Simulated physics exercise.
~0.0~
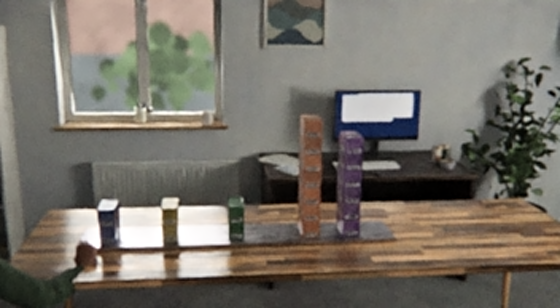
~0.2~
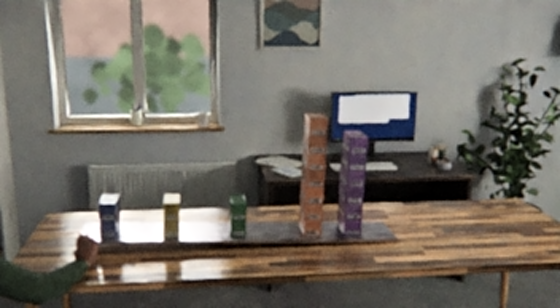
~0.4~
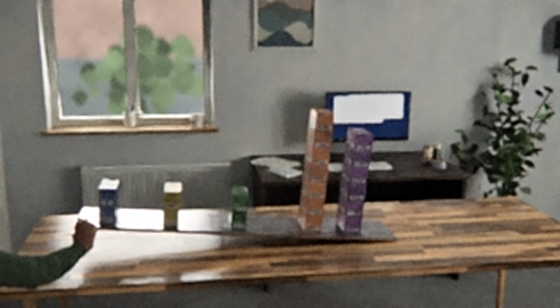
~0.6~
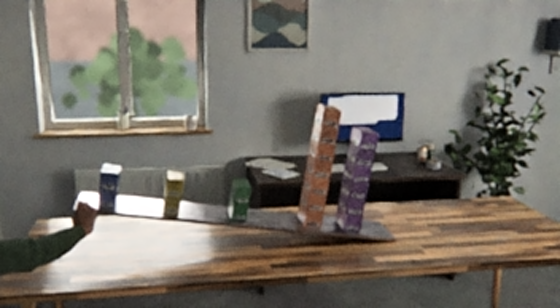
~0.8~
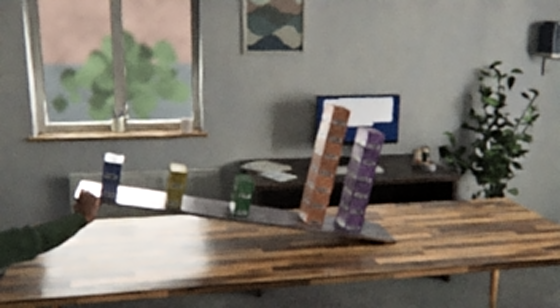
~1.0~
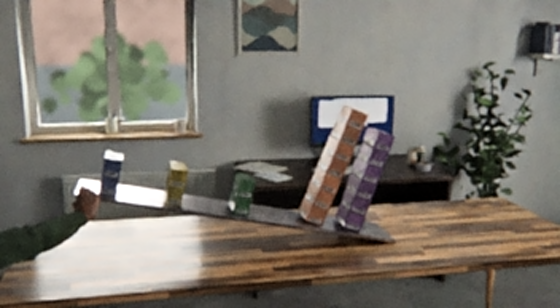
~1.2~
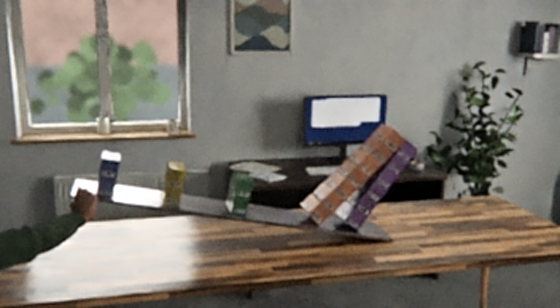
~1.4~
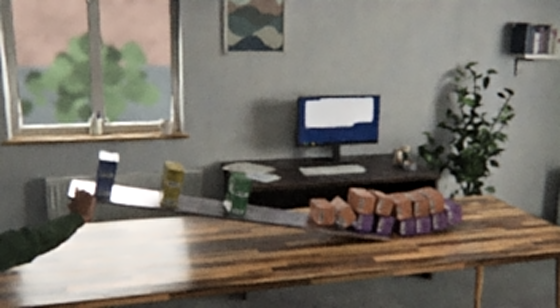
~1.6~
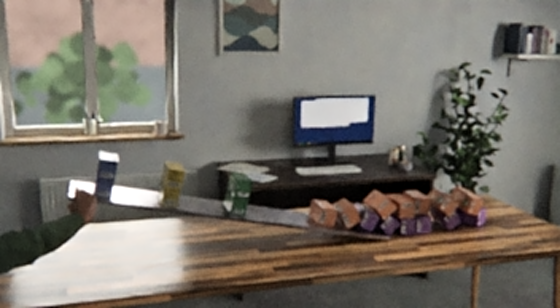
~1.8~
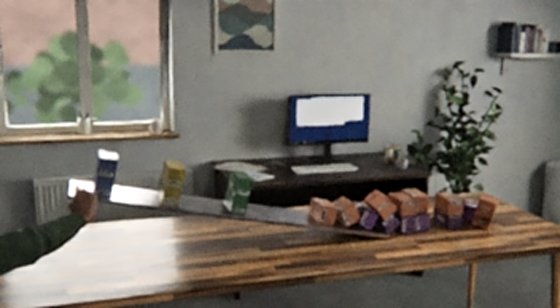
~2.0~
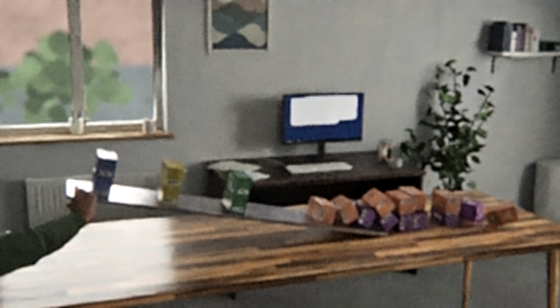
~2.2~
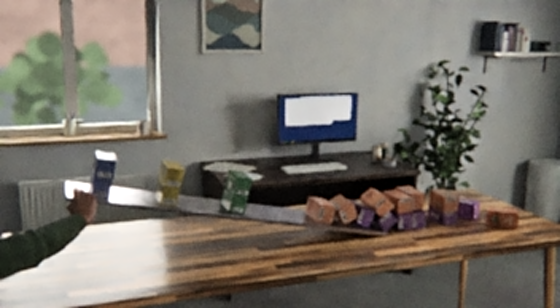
At first, five upright stacks of small packets stand on a board on a wooden table, with short blue, yellow and green ones to the left of tall orange and purple ones. A hand at the left raises that end of the board, and the tall stacks begin to lean right. As the slope steepens, the orange stack tips against the purple one, and both topple rightward together. Their packets spill in a row past the low end and settle jumbled on the tabletop. The hand still holds the board raised, with the three short stacks tilted but standing.
